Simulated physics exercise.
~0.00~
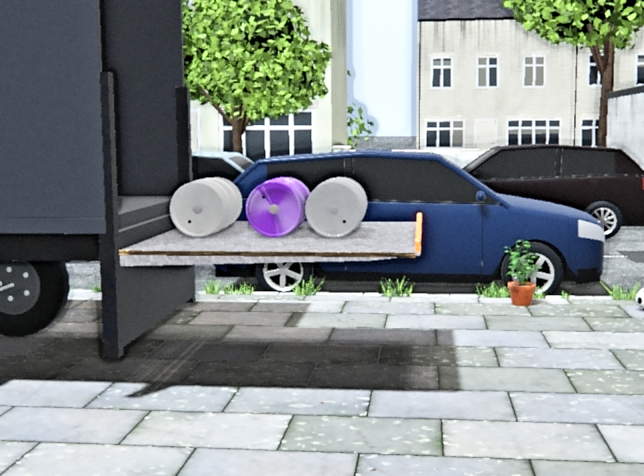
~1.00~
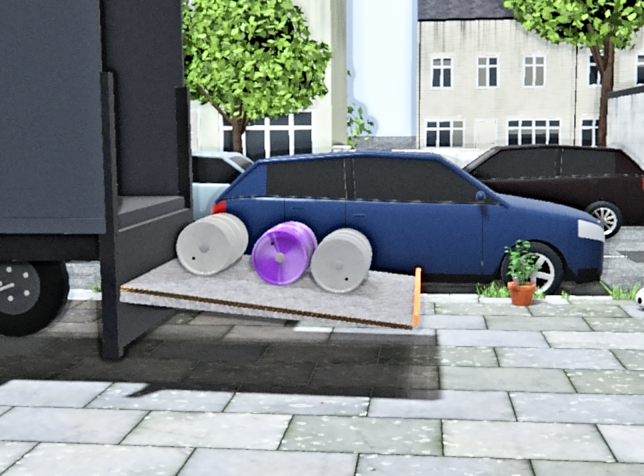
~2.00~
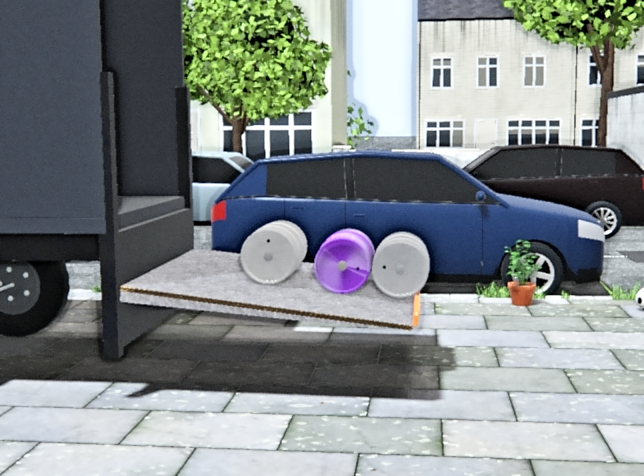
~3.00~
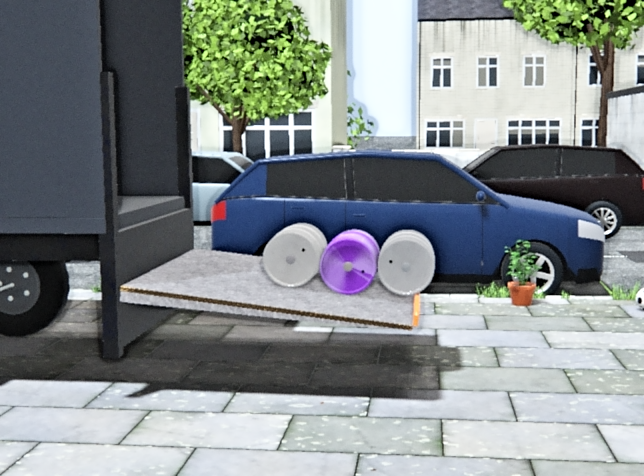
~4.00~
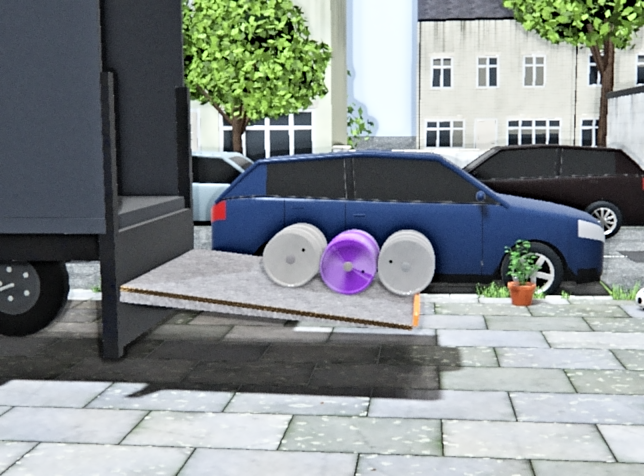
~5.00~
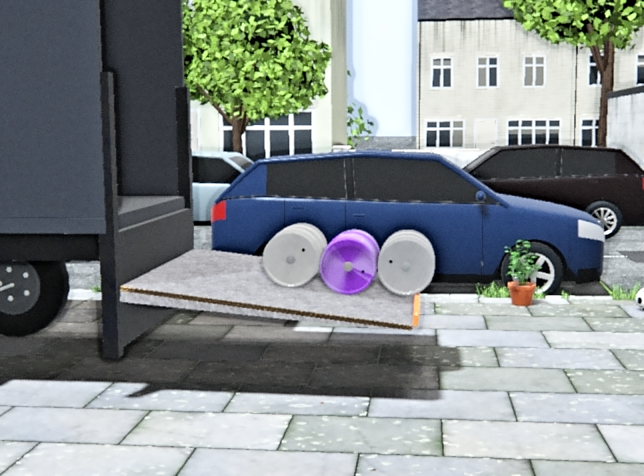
A truck's tail-lift sinks and tilts, and three kegs roll right, stopping together on it.
